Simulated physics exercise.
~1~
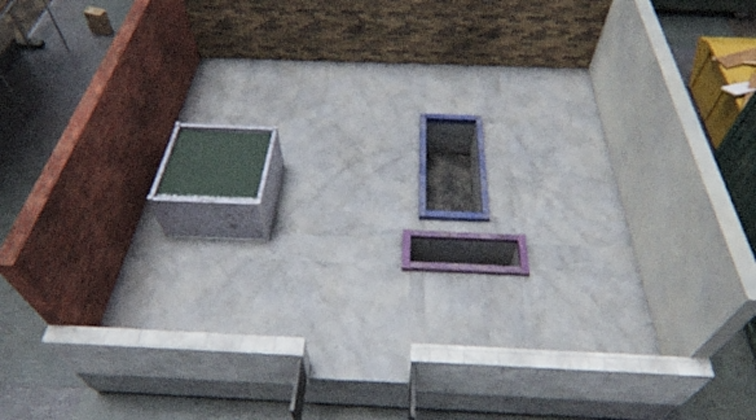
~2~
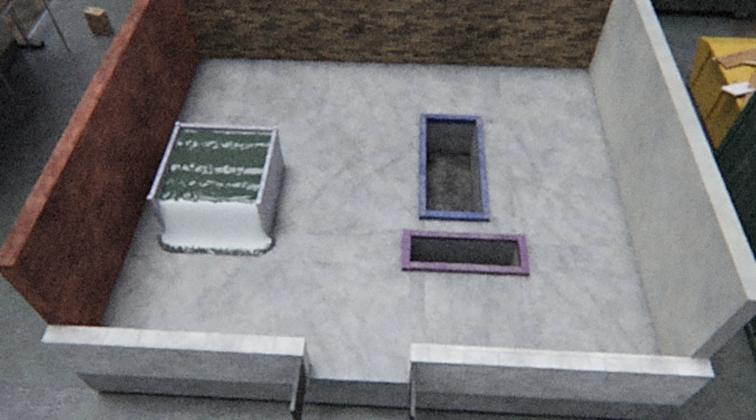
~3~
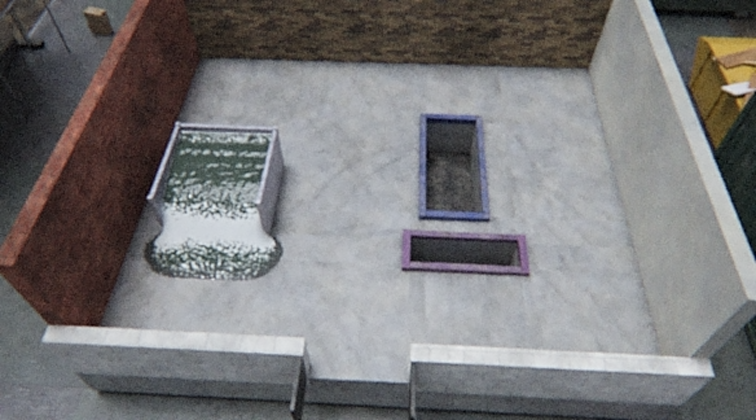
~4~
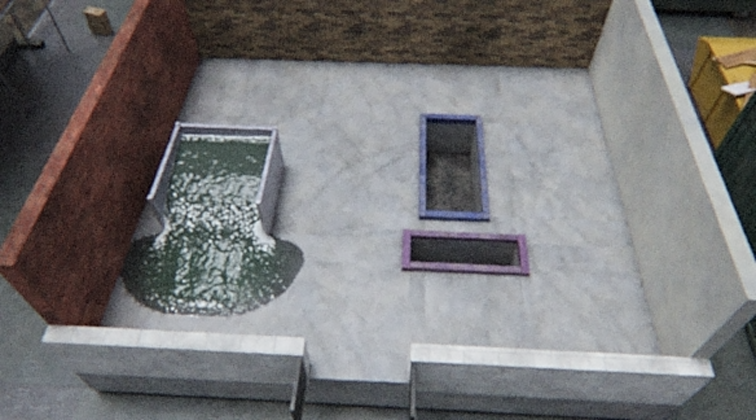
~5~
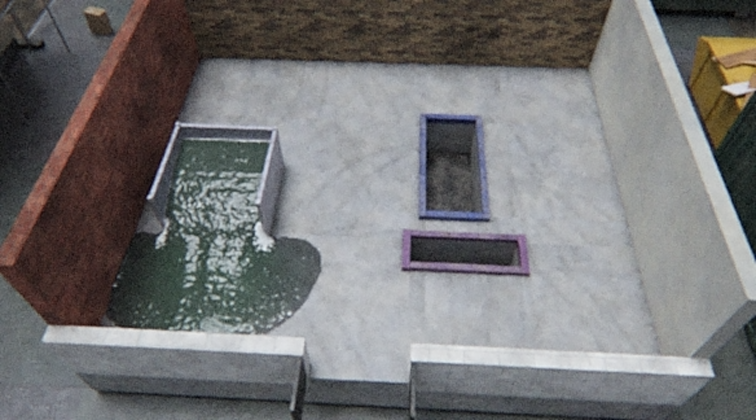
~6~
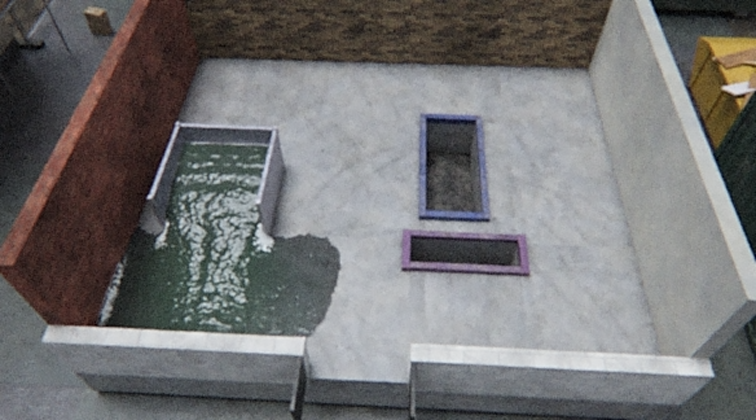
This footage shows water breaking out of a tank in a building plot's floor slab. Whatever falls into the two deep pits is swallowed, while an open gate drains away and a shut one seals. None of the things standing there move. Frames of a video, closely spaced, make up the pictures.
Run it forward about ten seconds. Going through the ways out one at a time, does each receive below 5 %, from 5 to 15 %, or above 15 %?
Result: The gate is moderately busy - draining five to fifteen per cent; the blue pit is nearly idle - draining beneath five per cent; the purple pit is nearly idle - draining beneath five per cent.
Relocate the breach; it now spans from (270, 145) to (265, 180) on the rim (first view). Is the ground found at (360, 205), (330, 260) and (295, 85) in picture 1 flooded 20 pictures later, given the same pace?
Point 1: Inundated; point 2: Inundated; point 3: Unwetted.
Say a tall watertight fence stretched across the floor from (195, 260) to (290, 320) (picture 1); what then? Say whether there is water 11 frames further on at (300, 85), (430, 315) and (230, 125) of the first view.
Result in the order given: Unaffected, drowned, unaffected.
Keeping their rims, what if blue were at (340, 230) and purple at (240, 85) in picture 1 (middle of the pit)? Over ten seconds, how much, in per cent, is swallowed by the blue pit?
Out of every hundred parts, the blue pit gets 4.
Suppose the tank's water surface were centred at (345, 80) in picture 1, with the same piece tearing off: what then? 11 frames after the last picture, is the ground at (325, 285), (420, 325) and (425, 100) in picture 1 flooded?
Okay, first one got wet, second one got wet, last one high and dry.
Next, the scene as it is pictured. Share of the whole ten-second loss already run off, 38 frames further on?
It should be close to 75 percent by then.
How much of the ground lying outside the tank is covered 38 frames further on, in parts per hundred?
About 65 %.
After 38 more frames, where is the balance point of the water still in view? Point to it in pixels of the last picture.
At about (338, 237).
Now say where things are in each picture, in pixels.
The first picture shows still water in the water tank at (217, 165).
In the second picture, water pours out at (214, 225) and has run to (163, 237).
In the third picture, the front is at (150, 254), out from the gap at (215, 226).
In the fourth picture, the front is at (127, 276), out from the gap at (215, 227).
In the fifth picture, water pours out at (215, 228) and has run to a hidden place.
In the sixth picture, water pours out at (215, 228) and has run to a hidden place.
A moment on, water covers 15 % of the floor; the gate 0 %, the blue pit 0 %, the purple pit 0 %.
Next, water covers 20 % of the floor; the gate 3 %, the blue pit 0 %, the purple pit 0 %.
Then, water covers 40 % of the floor; the gate 6 %, the blue pit 0 %, the purple pit 0 %.
Later, water covers 65 % of the floor; the gate 9 %, the blue pit 0 %, the purple pit 1 %.
In the end, water covers 90 % of the floor; the gate 12 %, the blue pit 0 %, the purple pit 1 %.
